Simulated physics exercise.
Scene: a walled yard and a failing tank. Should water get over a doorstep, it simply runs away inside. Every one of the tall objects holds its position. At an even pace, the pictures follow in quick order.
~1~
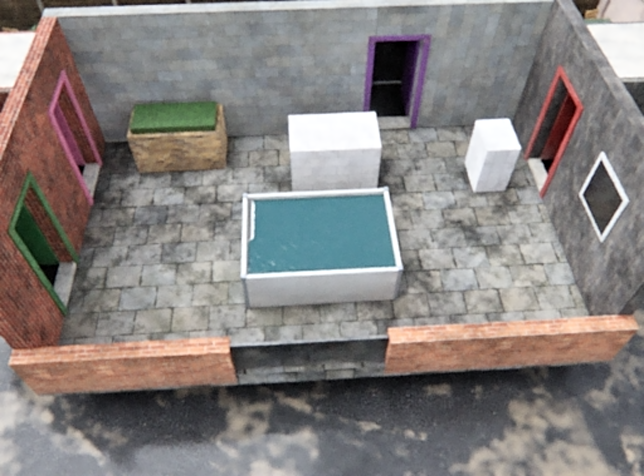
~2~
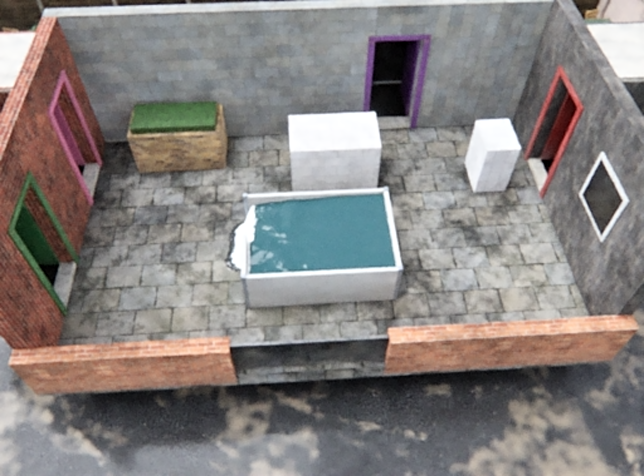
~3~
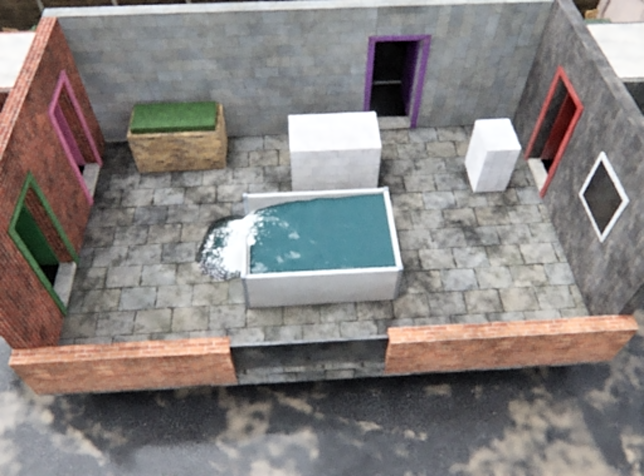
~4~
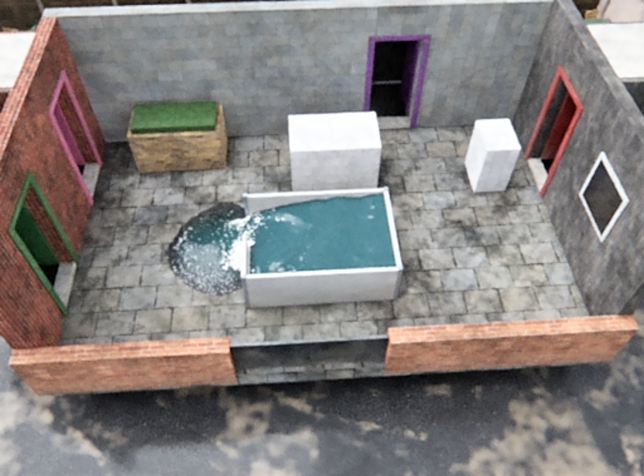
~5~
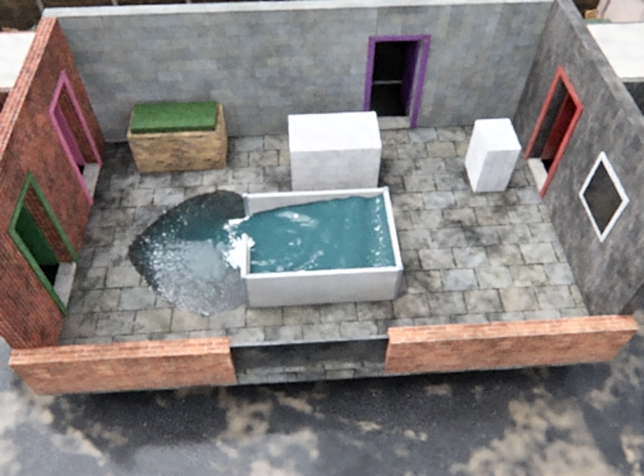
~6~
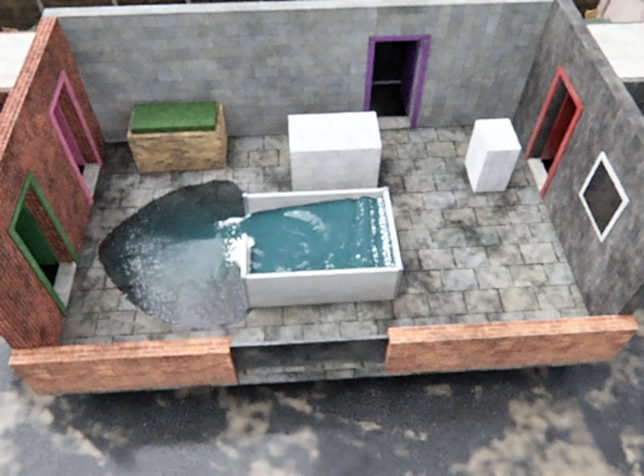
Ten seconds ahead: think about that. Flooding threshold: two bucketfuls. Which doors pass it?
At the end, the pink door exceeds two buckets; the red door does not exceed two buckets; the purple door does not exceed two buckets; the green door exceeds two buckets.
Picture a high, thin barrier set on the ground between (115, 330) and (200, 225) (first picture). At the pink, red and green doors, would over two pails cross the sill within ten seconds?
After that: Pink tops the mark; red stays shy of it; green stays shy of it.
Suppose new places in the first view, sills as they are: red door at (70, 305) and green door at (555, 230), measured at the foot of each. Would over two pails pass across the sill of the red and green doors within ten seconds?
Door by door: Red is swamped, green is spared.
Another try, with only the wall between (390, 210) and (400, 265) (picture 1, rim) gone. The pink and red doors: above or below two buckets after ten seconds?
My reading: Pink door holds; red door goes over.
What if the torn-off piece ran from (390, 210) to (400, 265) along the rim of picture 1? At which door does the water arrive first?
The one in red.
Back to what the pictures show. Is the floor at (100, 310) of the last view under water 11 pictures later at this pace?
Call it swamped.
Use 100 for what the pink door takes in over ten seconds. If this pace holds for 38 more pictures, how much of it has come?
Roughly 90 percent.
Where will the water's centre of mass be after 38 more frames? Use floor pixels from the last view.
I'd put my finger on (211, 252).
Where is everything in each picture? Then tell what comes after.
The first picture shows the tank at (319, 234) is whole and still.
In the second picture, water pours out at (250, 237) and has run to a hidden place.
In the third picture, water pours out at (250, 238) and has run to (202, 261).
In the fourth picture, water pours out at (250, 239) and has run to (172, 257).
In the fifth picture, water pours out at (250, 238) and has run to (136, 246).
In the sixth picture, water pours out at (250, 238) and has run to (106, 242).
A moment on, water covers 30 % of the floor; the pink door wet at the sill, nothing in, the red door not reached, the purple door not reached, the green door under two buckets in.
Next, water covers 30 % of the floor; the pink door over two buckets in, the red door not reached, the purple door not reached, the green door far over two buckets in.
Then, water covers 35 % of the floor; the pink door far over two buckets in, the red door not reached, the purple door not reached, the green door far over two buckets in.
Later, water covers 55 % of the floor; the pink door far over two buckets in, the red door not reached, the purple door wet at the sill, nothing in, the green door far over two buckets in.
In the end, water covers 80 % of the floor; the pink door far over two buckets in, the red door not reached, the purple door wet at the sill, nothing in, the green door far over two buckets in.
